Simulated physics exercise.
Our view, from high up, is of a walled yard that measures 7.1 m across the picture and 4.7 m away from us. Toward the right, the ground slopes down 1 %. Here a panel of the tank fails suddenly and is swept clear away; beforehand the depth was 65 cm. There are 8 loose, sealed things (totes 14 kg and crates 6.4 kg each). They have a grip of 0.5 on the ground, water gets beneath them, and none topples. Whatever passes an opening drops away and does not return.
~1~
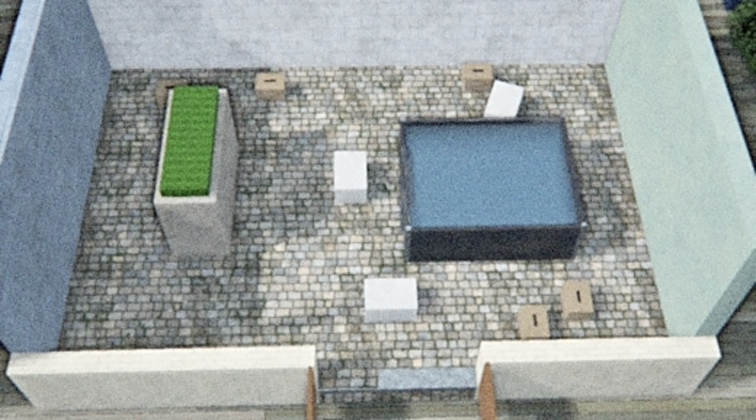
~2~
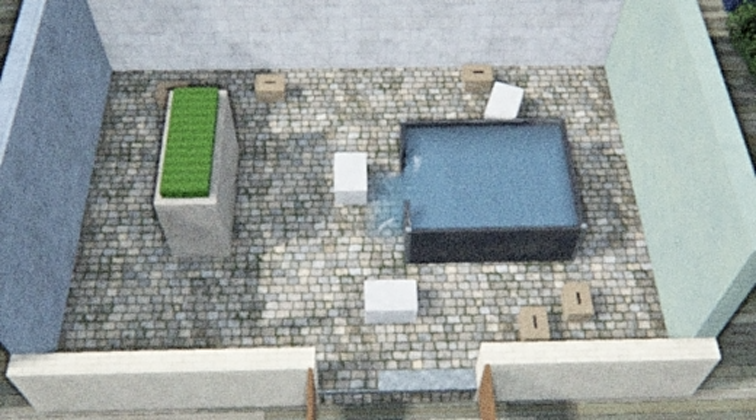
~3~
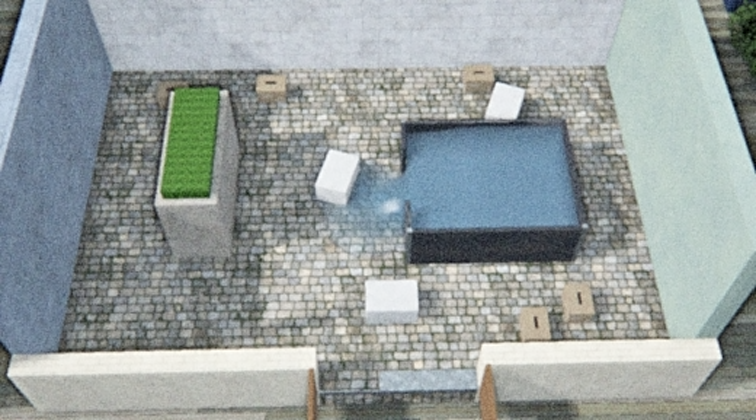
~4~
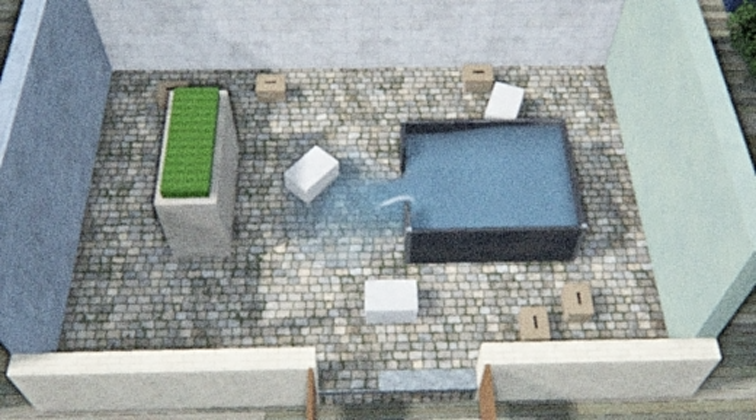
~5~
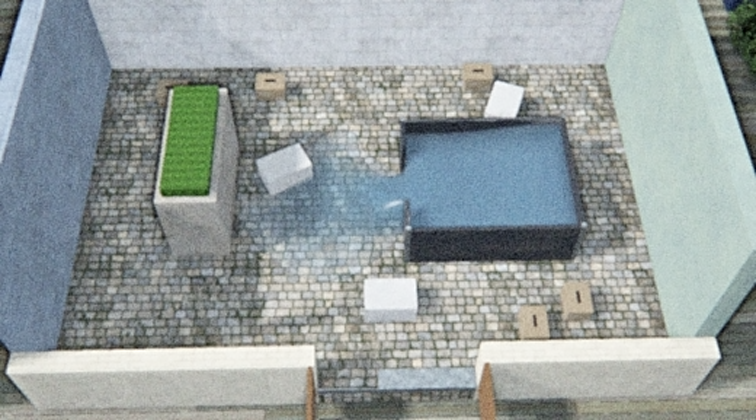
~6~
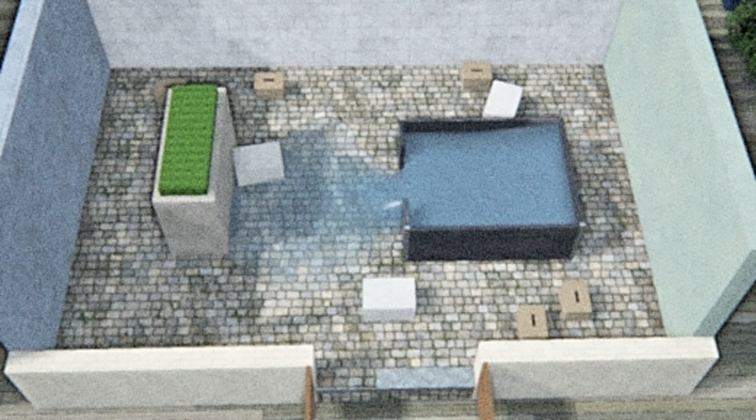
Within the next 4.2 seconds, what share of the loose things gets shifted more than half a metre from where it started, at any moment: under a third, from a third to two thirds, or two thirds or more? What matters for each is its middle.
The share is under a third.
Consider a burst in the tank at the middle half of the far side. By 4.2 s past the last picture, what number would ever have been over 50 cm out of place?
Count: 3.
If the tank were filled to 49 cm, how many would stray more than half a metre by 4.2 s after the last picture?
Under that setup the answer is 2.
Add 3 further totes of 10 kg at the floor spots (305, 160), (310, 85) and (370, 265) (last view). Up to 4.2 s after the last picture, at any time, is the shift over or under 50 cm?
Above, above, below.
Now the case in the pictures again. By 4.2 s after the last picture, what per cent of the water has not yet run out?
100 %.
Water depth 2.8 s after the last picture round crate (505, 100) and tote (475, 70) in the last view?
Roughly 0 and 0 cm.
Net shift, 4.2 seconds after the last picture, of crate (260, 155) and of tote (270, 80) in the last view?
First: 250 cm. Second: 150 cm.
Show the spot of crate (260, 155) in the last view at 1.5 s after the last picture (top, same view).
Roughly at (257, 110).
Then, 0.4 s after the last picture 1 of 8 are over 50 cm from their spots; 1 afloat.
Then, 1.5 s after the last picture 1 of 8 are over 50 cm from their spots; 1 afloat.
Then, 2.8 s after the last picture 2 of 8 are over 50 cm from their spots; 2 afloat.
Then, 4.2 s after the last picture 2 of 8 are over 50 cm from their spots, and 2 have been at some point; 1 afloat.
